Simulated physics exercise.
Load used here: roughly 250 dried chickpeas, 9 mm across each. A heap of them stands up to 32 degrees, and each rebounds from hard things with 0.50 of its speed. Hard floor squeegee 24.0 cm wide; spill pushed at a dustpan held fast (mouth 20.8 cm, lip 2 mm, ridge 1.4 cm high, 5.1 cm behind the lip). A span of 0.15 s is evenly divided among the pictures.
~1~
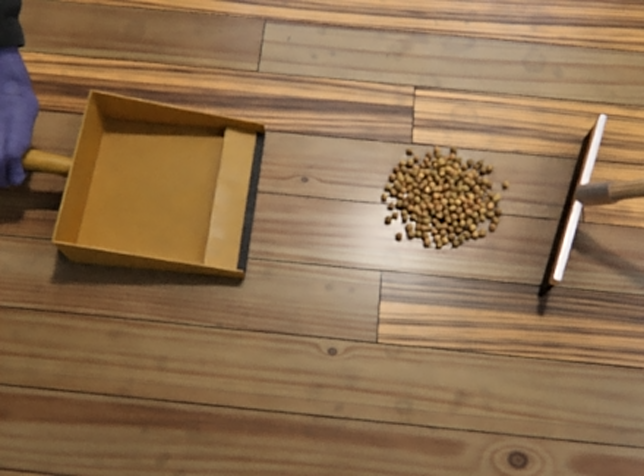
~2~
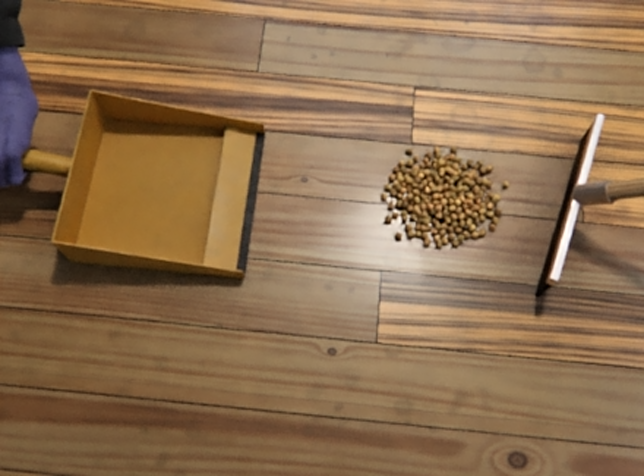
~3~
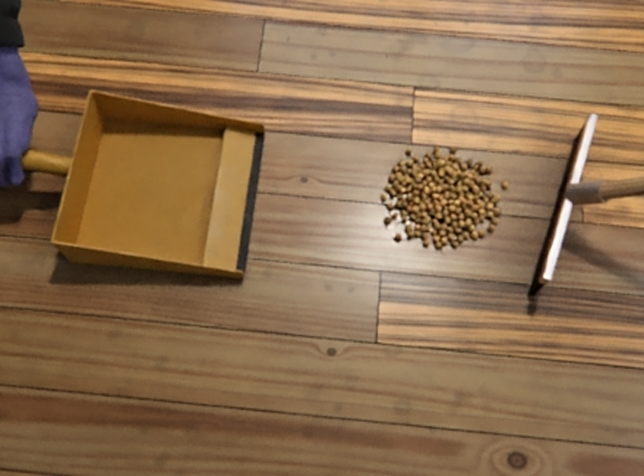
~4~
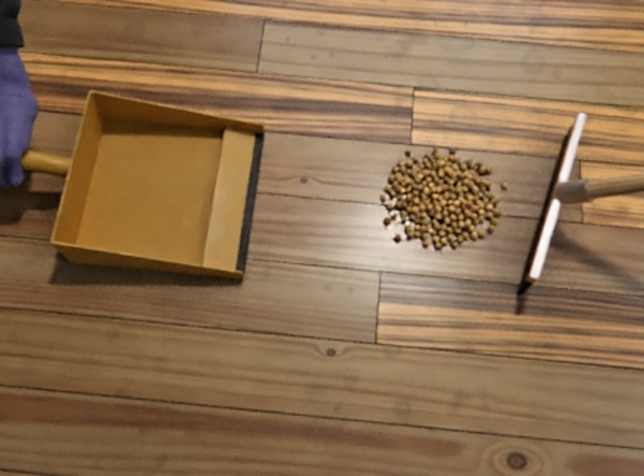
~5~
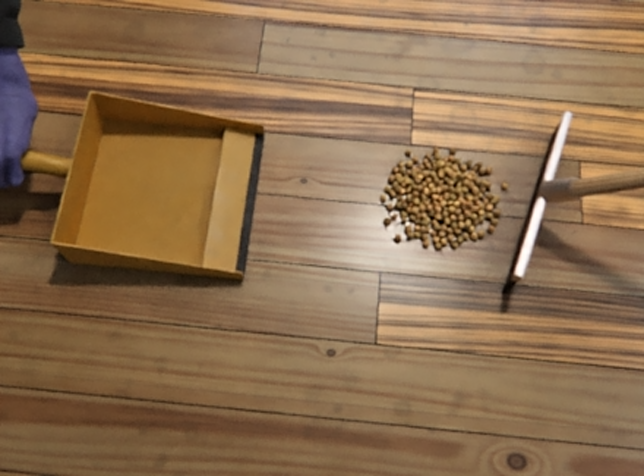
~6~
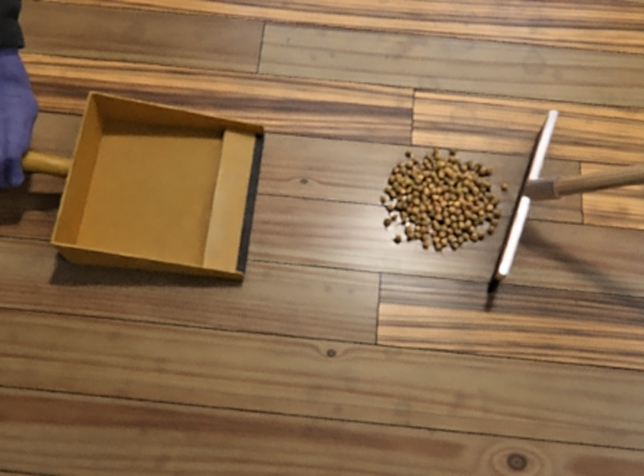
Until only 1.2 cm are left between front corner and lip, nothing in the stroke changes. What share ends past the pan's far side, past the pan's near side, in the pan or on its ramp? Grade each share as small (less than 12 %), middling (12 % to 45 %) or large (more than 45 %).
Far side - middling, near side - small, pan - middling.
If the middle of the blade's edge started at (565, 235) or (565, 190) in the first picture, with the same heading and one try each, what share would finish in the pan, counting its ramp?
About 15 and 25 per cent.
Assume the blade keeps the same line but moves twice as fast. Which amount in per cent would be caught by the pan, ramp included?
Then around 45 per cent.
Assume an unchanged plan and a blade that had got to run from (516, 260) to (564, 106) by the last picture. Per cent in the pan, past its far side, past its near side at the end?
Per cent by place - pan 0, far side 65, near side 0.
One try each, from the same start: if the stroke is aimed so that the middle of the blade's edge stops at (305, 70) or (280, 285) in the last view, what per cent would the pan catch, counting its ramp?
Some 5 in a hundred and 0 in a hundred.
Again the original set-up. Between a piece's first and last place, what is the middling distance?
It works out to some 24 cm.
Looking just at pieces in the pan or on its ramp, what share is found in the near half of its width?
Something like 30 per cent of the catch.
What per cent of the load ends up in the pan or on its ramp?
I'd say close to 20 per cent.
Then, 0.23 s after the last picture, middle of the blade 19 cm from the lip; 0 % over the lip, far side 15 %, near side 0 %.
Then, 0.39 s after the last picture, middle of the blade 9 cm from the lip; 0 % over the lip, far side 25 %, near side 0 %.
Then, 0.67 s after the last picture, middle of the blade 5 cm from the lip; 20 % over the lip, far side 30 %, near side 0 %.
In the end, far side 30 %, near side 0 %, pan 20 %, in front of the lip or behind the blade 50 %.
